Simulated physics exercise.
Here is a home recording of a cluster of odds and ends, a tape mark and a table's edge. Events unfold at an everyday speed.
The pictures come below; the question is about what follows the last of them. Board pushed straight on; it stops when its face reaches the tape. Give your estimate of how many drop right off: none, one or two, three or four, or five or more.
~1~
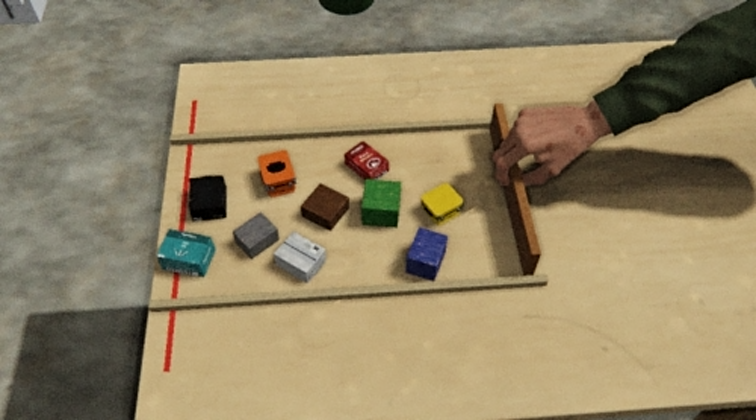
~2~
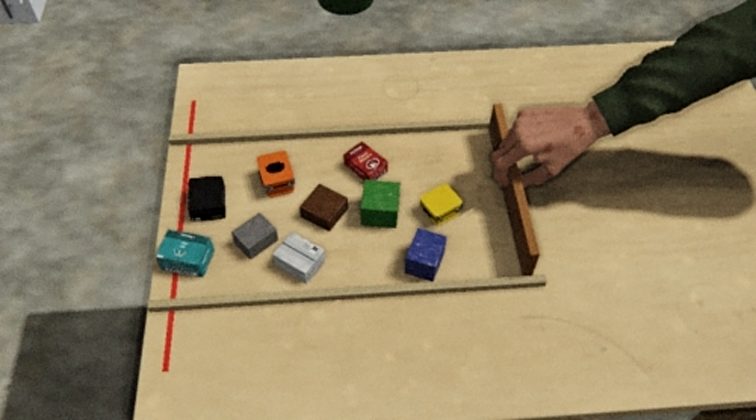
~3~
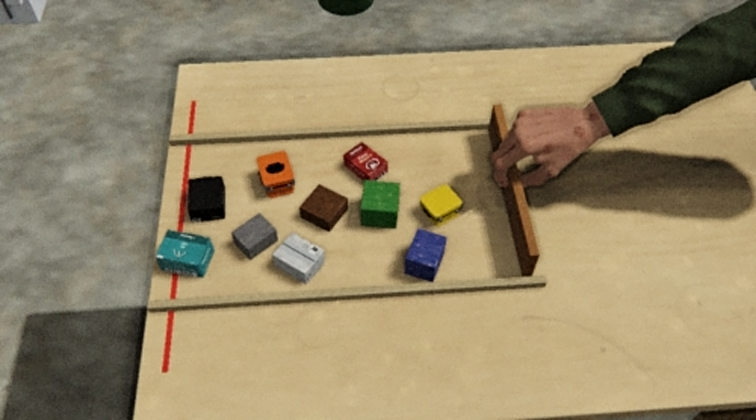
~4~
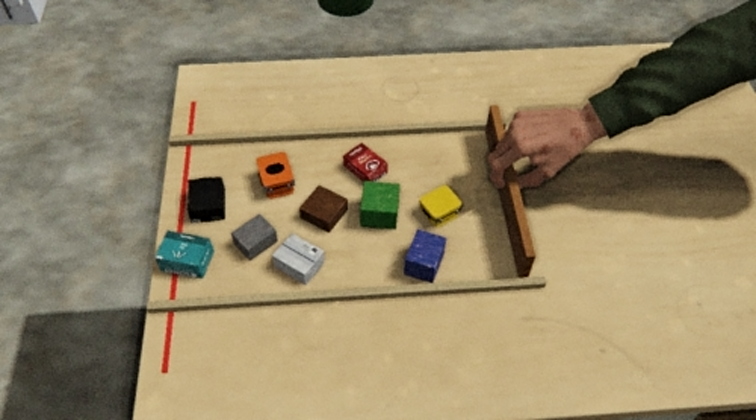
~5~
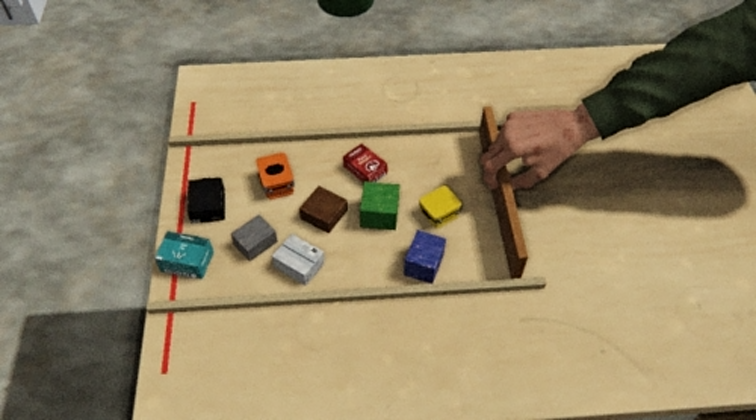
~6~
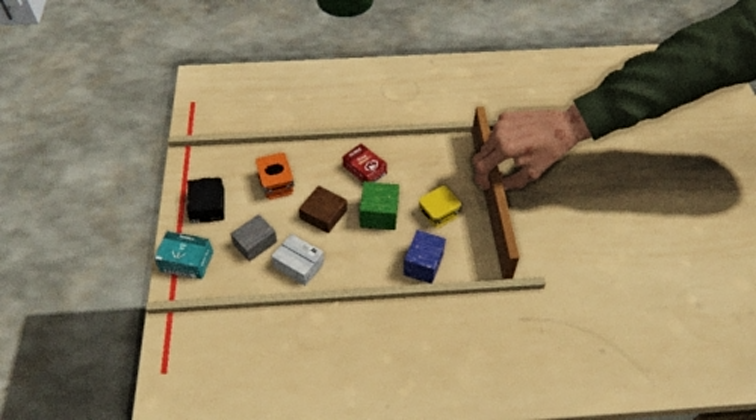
My estimate: Five or more.
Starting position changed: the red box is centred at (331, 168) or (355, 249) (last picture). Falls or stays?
First spot: Safe; second: Gone.
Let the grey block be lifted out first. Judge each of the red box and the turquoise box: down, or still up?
So the red box is still there and the turquoise box goes off the edge.
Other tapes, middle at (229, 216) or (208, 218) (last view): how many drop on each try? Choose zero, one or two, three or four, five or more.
Either three or four, then five or more.
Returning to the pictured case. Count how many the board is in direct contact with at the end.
The count in contact is 3.
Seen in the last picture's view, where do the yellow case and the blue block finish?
The yellow case ends at (162, 219) and the blue block at (155, 278).
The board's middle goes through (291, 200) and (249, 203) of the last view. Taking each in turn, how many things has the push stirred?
That gives 10 for the first and 10 for the second.
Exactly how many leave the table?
Tally: 7.
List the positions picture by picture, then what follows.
The first picture shows turquoise box (187, 253); black box (208, 198); grey block (256, 236); board (513, 185); tape (183, 217).
The second picture shows black box (207, 199); board (512, 186).
The third picture shows grey block (255, 236); green block (380, 204).
The fourth picture shows turquoise box (185, 254); yellow case (440, 207).
The fifth picture shows black box (207, 200); blue block (425, 257).
The sixth picture shows turquoise box (185, 255); black box (206, 200); grey block (254, 238); board (493, 189); tape (180, 219).
Soon after, none off yet; turquoise box at rest near (185, 255); black box at rest near (206, 200); grey block at rest near (254, 238).
After that, none off yet; turquoise box at rest near (182, 255); black box displaced a little near (191, 198); grey block displaced about its own width near (226, 251).
And then, two off so far; turquoise box on its way down near (153, 362); black box on its way down near (154, 250); grey block tilting a little near (142, 254).
In the end, the number that fall off is five or more; gone, green block, brown block, white box, orange case, grey block, black box and turquoise box.
